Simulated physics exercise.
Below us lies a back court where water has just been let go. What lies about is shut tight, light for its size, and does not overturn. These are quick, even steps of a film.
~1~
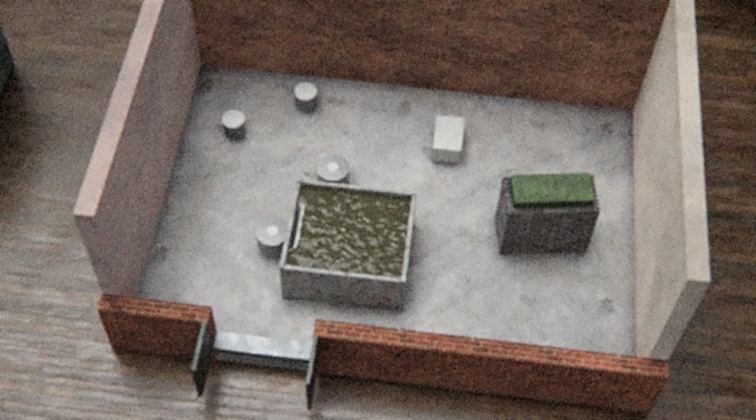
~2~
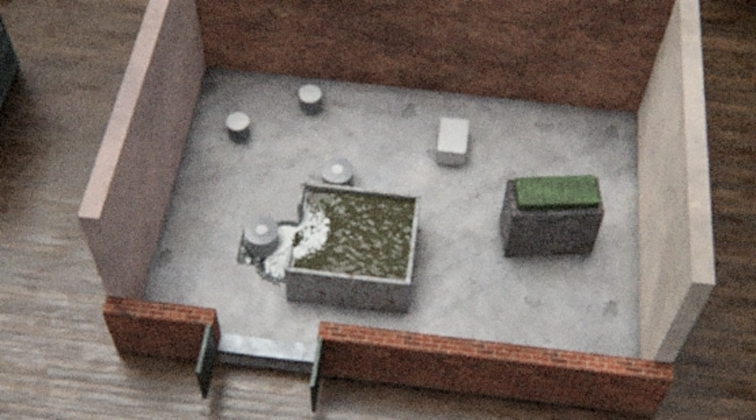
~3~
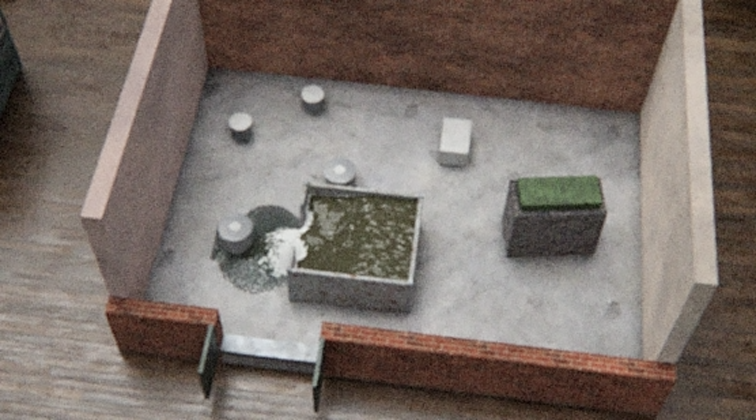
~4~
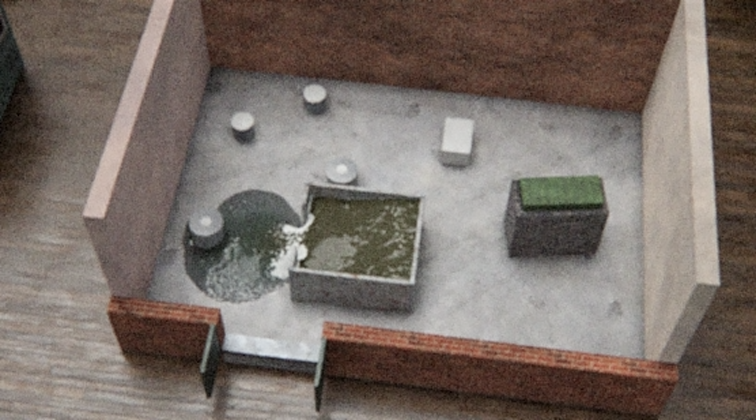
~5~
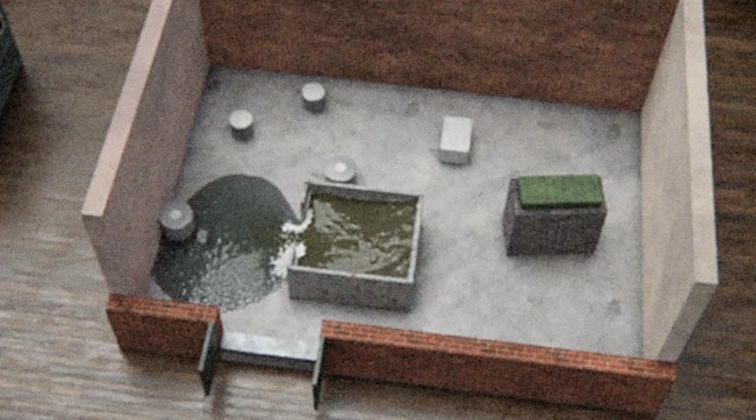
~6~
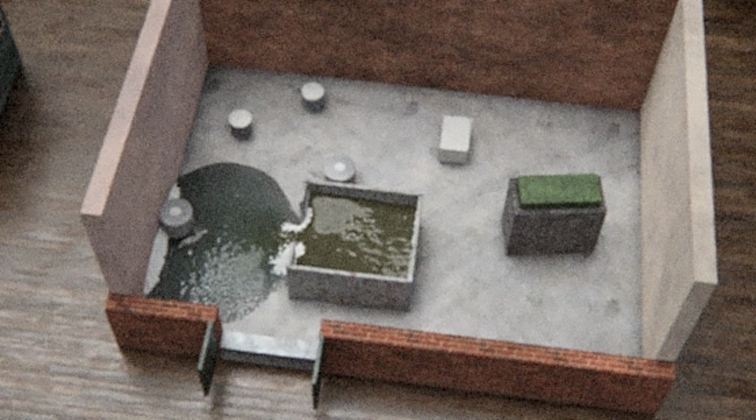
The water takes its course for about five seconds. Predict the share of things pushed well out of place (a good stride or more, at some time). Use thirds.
That comes to one to two thirds.
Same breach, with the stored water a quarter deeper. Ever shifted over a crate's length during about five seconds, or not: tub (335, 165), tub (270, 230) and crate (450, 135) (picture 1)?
In that order: Short of that, that far or more, no.
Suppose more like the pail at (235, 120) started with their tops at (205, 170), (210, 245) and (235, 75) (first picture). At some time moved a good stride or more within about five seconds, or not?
As listed: Moved that far, pushed that far, moved that far.
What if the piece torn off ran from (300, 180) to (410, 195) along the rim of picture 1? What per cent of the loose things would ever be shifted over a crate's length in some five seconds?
Some 80 per cent.
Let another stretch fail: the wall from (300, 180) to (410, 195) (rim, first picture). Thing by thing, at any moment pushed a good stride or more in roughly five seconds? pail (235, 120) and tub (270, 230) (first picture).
In turn: That far or more, under that.
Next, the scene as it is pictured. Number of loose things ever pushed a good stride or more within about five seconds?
I count 3.
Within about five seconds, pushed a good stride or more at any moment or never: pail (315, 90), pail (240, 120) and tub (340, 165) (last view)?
In that order: That far or more, that far or more, less than that.
A moment on, 1 of 5 are well off their spots; 1 afloat.
Next, 1 of 5 are well off their spots; 1 afloat.
Later, 3 of 5 are well off their spots; 2 afloat.
In the end, 3 of 5 are well off their spots, and 3 have been at some point; 1 afloat.
